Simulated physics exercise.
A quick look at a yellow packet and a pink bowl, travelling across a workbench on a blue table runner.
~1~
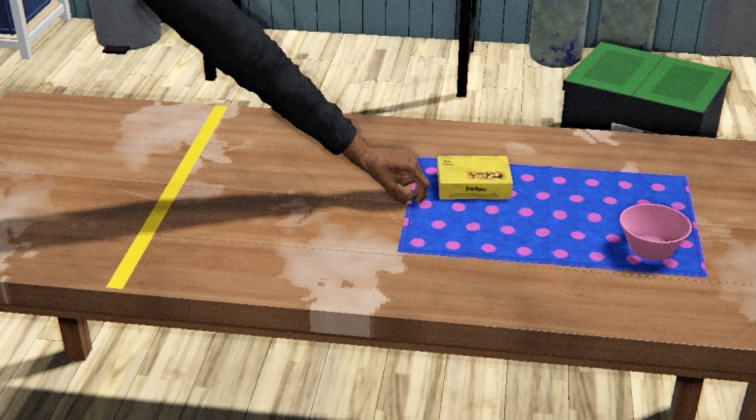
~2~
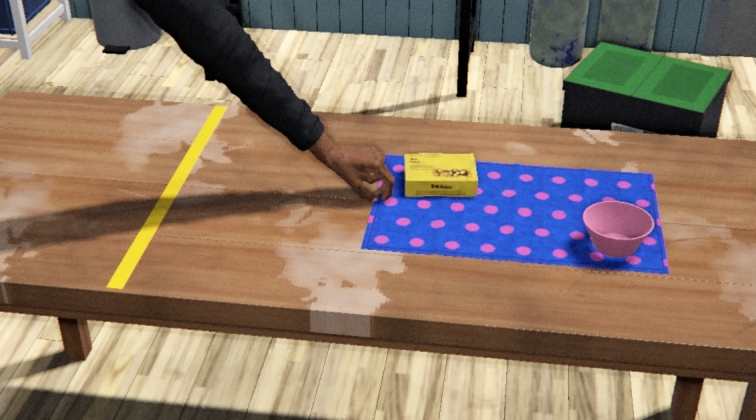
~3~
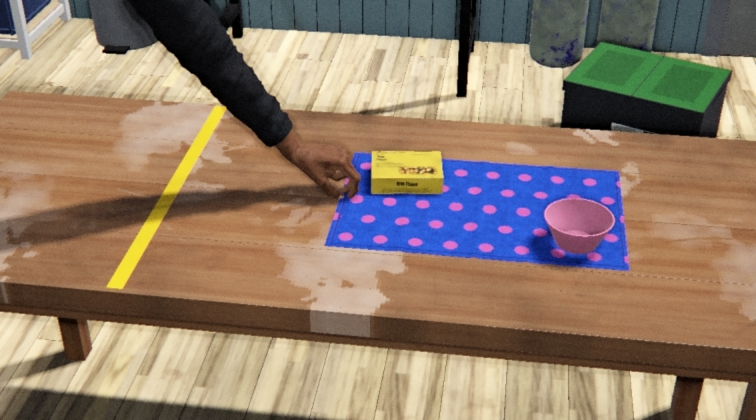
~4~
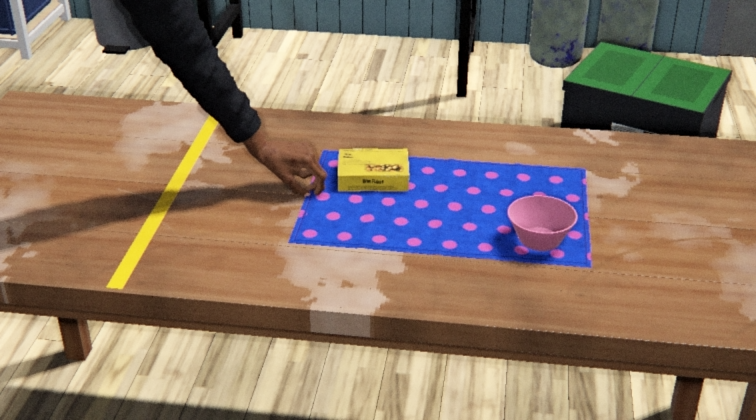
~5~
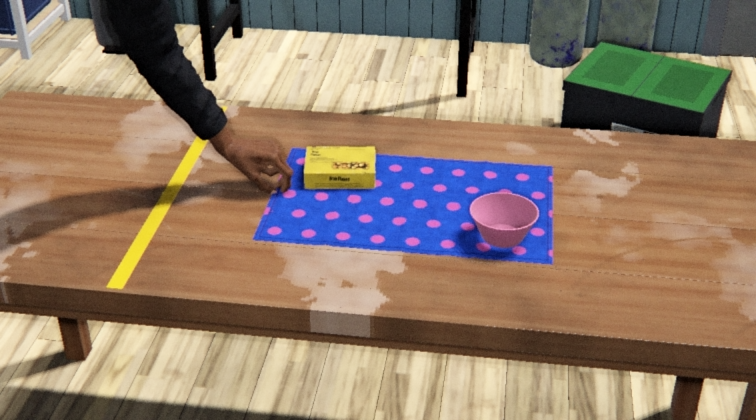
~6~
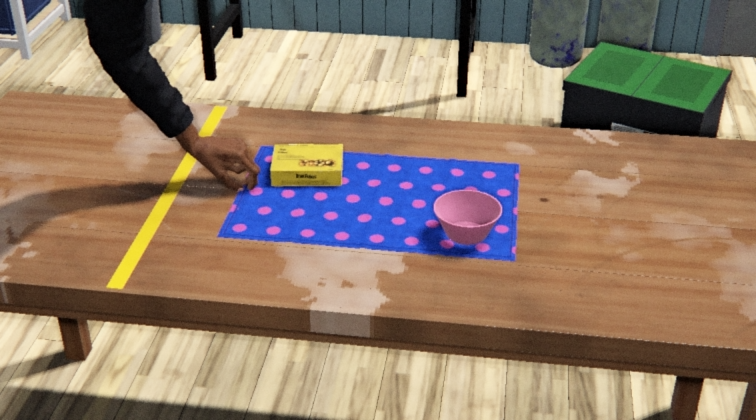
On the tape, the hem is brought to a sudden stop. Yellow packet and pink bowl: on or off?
Yellow packet - off; pink bowl - on.
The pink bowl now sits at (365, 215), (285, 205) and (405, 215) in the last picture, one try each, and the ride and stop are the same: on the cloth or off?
So, the first case has it remaining in place, the second case has it going over the edge, and the third case has it remaining in place.
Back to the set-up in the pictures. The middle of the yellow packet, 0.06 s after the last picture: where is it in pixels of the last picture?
It is somewhere near (269, 162).
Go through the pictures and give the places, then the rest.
Table runner end (398, 252); yellow packet (474, 169); pink bowl (656, 223); tape (124, 270), in the first picture.
Table runner end (361, 249), far hem (669, 275); pink bowl (618, 220), in the second picture.
Table runner end (325, 246); yellow packet (407, 164), in the third picture.
Table runner end (288, 243), far hem (591, 268); pink bowl (543, 214), in the fourth picture.
Table runner end (253, 240); yellow packet (340, 159), in the fifth picture.
Table runner end (217, 237), far hem (515, 262); yellow packet (307, 157); pink bowl (468, 208); tape (124, 270), in the sixth picture.
Then, 0.06 s later than the last view, hem short of the tape; yellow packet on the cloth near (269, 162); pink bowl on the cloth near (423, 218).
Then, 0.17 s later than the last view, hem at the tape; yellow packet on the cloth near (206, 157); pink bowl on the cloth near (354, 212).
Finally, hem at the tape; yellow packet ahead of the hem near (160, 155); pink bowl on the cloth near (311, 209). The yellow packet shoots off the front and the pink bowl remains aboard.
